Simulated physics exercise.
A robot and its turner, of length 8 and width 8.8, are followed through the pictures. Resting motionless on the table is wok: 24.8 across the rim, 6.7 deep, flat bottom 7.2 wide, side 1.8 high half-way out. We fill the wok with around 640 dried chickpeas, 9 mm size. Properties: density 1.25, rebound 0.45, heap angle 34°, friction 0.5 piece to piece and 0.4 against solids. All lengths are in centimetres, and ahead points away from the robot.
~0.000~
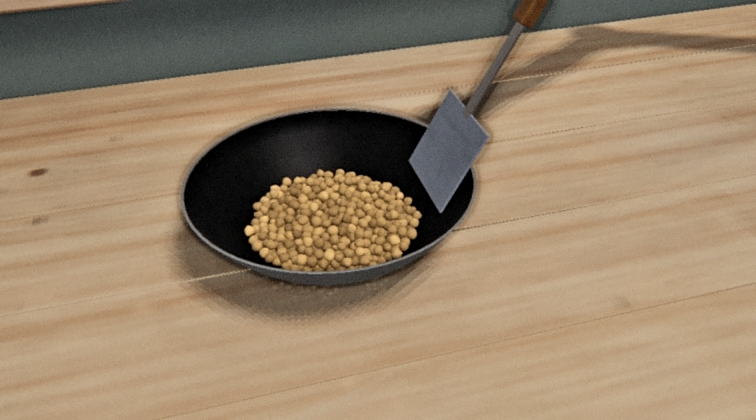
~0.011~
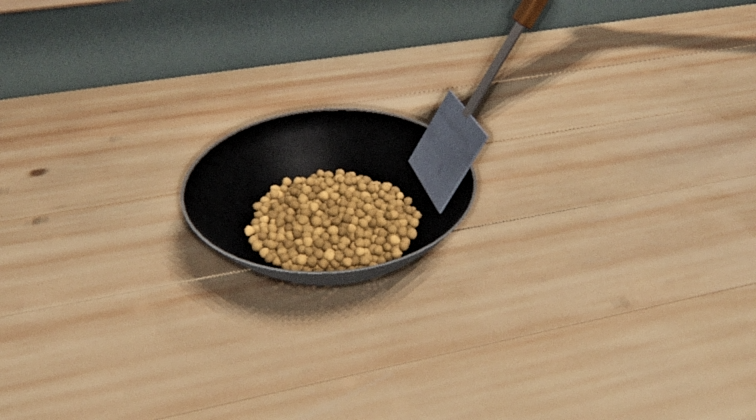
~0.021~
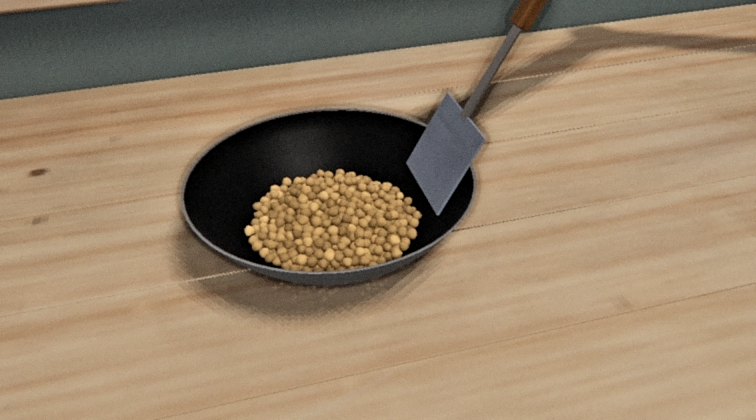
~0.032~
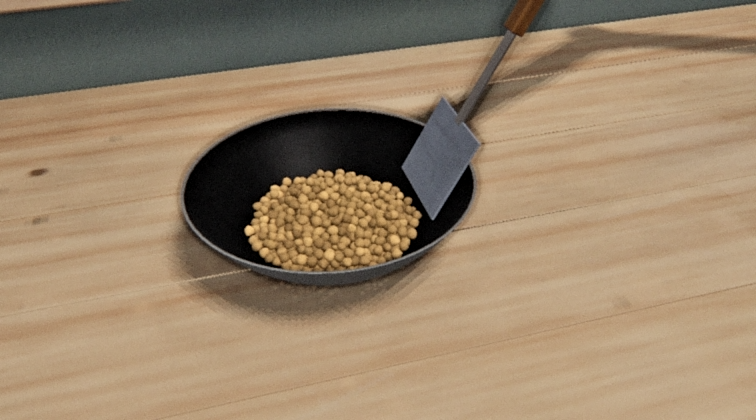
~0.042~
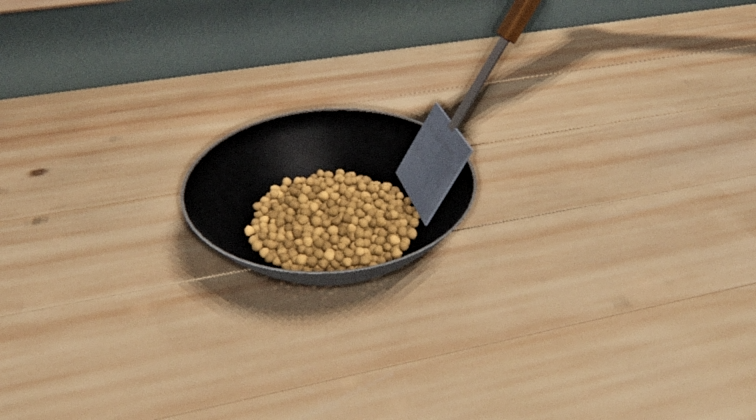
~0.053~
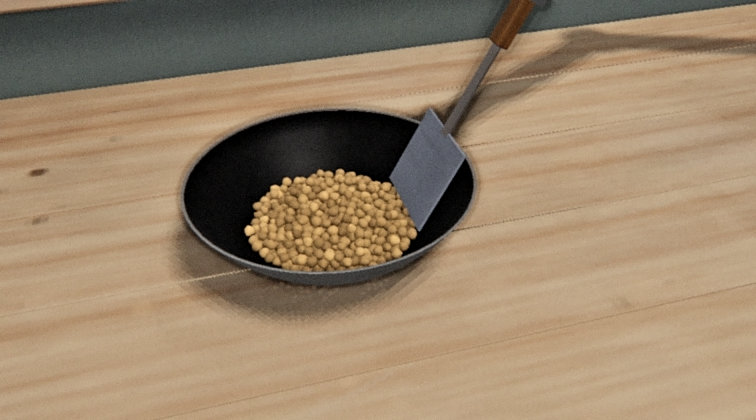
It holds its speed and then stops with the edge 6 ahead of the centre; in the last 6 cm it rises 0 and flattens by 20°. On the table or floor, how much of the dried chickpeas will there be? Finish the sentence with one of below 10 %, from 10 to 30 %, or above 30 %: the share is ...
The share is below 10 %.
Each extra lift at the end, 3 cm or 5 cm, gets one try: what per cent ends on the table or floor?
Close to 0 and 5 percent respectively.
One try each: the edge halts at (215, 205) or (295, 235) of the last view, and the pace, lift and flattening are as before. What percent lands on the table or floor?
Respectively about 50 and 0 percent end on the table or floor.
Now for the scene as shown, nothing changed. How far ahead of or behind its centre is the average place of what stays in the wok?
The kept load is shifted forward by about 5.0 cm.
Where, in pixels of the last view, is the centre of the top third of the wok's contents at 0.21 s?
Near (258, 213).
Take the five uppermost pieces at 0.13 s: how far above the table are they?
Height: Some 5 cm.
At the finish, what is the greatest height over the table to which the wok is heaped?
Some 8.0 cm above the table.
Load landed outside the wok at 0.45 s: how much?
About 5 per cent.
After 0.13 s, sloping 61°, highest piece 6 above the table; 644 in the wok.
After 0.21 s, sloping 53°, highest piece 6 above the table; 644 in the wok.
After 0.45 s, sloping 41°, highest piece 8 above the table; 617 in the wok, 23 on the table or floor, 4 on the blade or in flight.
After 1.50 s, sloping 41°, highest piece 8 above the table; 615 in the wok, 29 on the table or floor.
At rest, 615 in the wok, 29 on the table or floor. That is 5 % on the table or floor.
